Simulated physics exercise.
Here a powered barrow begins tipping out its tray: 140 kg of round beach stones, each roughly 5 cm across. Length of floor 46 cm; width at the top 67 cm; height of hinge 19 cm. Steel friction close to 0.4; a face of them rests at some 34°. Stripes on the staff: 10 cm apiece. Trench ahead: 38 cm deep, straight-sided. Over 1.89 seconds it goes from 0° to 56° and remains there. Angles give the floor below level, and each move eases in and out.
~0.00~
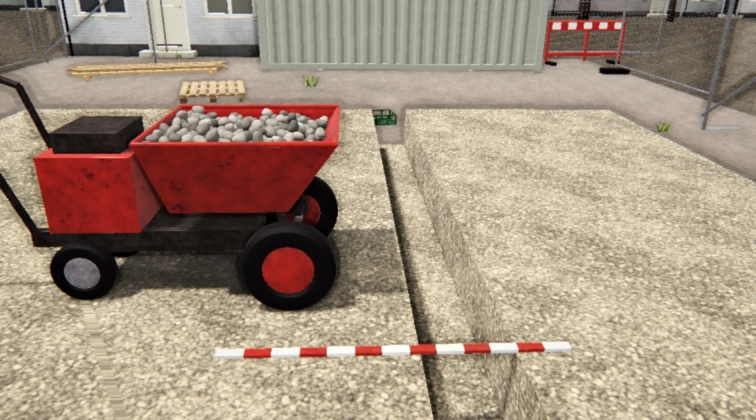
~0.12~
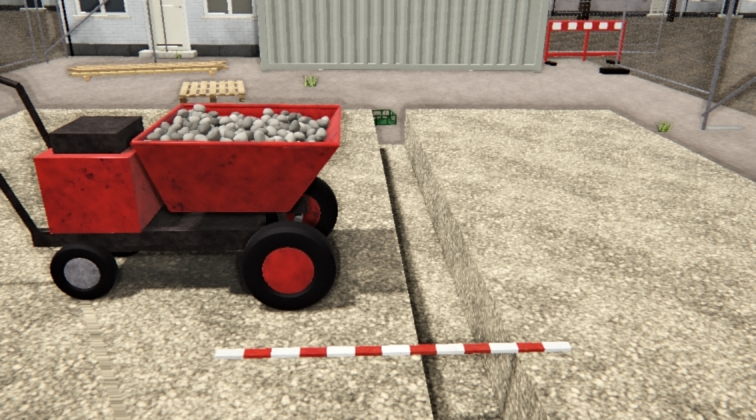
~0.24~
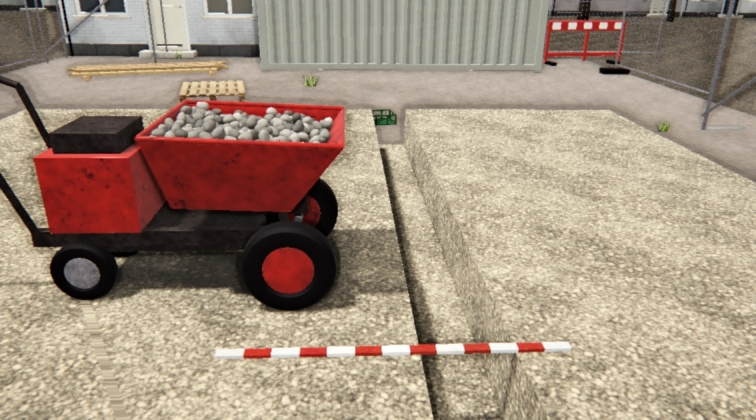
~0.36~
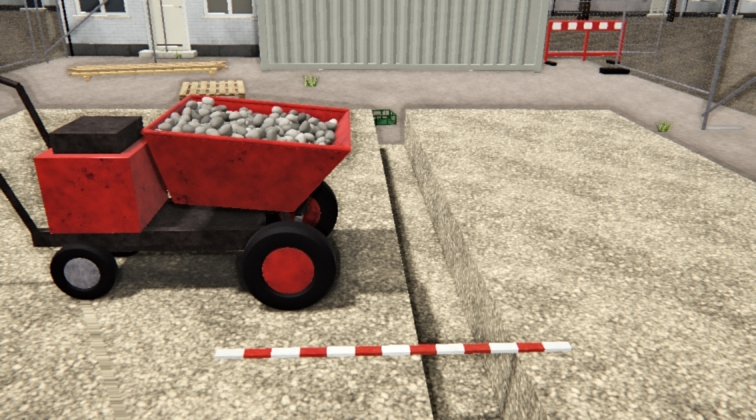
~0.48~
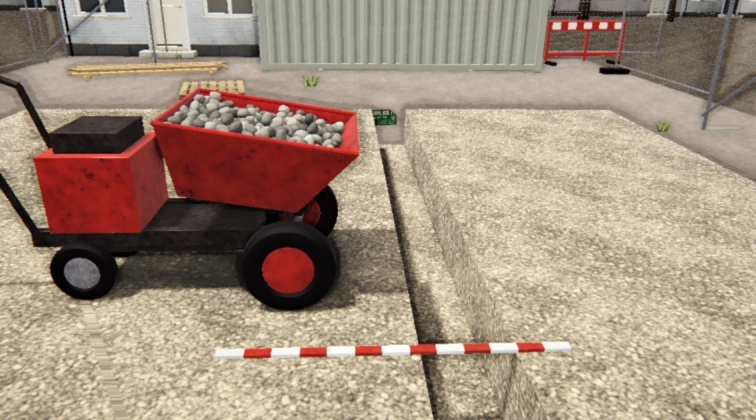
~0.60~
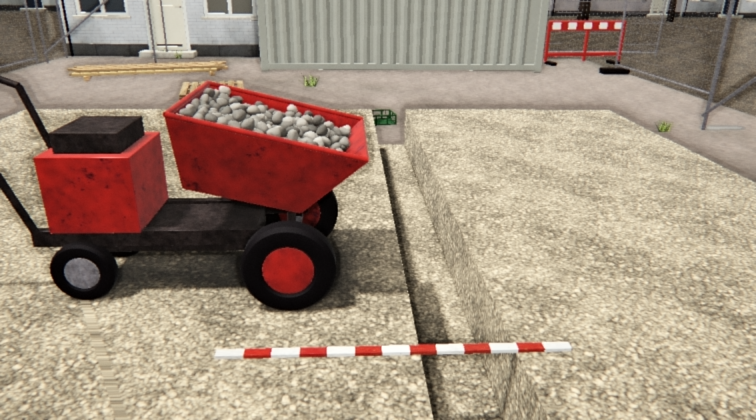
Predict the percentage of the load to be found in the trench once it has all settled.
Roughly 63 percent of the load ends up there.
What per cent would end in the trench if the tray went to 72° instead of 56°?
With that change, near 95 per cent.
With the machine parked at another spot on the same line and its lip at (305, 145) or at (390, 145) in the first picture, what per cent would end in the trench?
Around 65% for the first place and 35% for the second.
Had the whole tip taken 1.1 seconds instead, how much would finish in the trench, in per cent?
Near 60 per cent.
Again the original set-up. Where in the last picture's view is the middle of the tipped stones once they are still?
Roughly at pixel (442, 329).
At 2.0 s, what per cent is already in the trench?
I'd put it near 20 per cent.
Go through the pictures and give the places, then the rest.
The first frame shows lip at (337, 145), floor tilted 0°, highest stones at (220, 120).
In the second frame, the tray is at 1°, its lip at (339, 145); the top of the load is at (221, 119); the stones move at 0.1 m/s on average.
The third frame shows lip at (343, 147), floor tilted 2°, highest stones at (215, 116); the stones move at 0.2 m/s on average.
In the fourth frame, the tray is at 5°, its lip at (350, 150); the top of the load is at (212, 111); the stones move at 0.2 m/s on average.
In the fifth frame, the tray is at 9°, its lip at (359, 154); the top of the load is at (207, 105); the stones move at 0.3 m/s on average.
The sixth frame shows lip at (368, 160), floor tilted 13°, highest stones at (217, 99); the stones move at 0.3 m/s on average.
After 1.4 s the floor is at 47°; 100 % in the tray; the foremost stones are at (410, 197).
After 2.0 s the floor is at 56°; 78 % in the tray, 22 % in the trench; the foremost stones are at (484, 287).
After 2.3 s the floor is at 56°; 61 % in the tray, 38 % in the trench, 1 % past the trench; the foremost stones are at (538, 268).
After 4.3 s the floor is at 56°; 36 % in the tray, 63 % in the trench, 1 % past the trench; the foremost stones are at (567, 269).
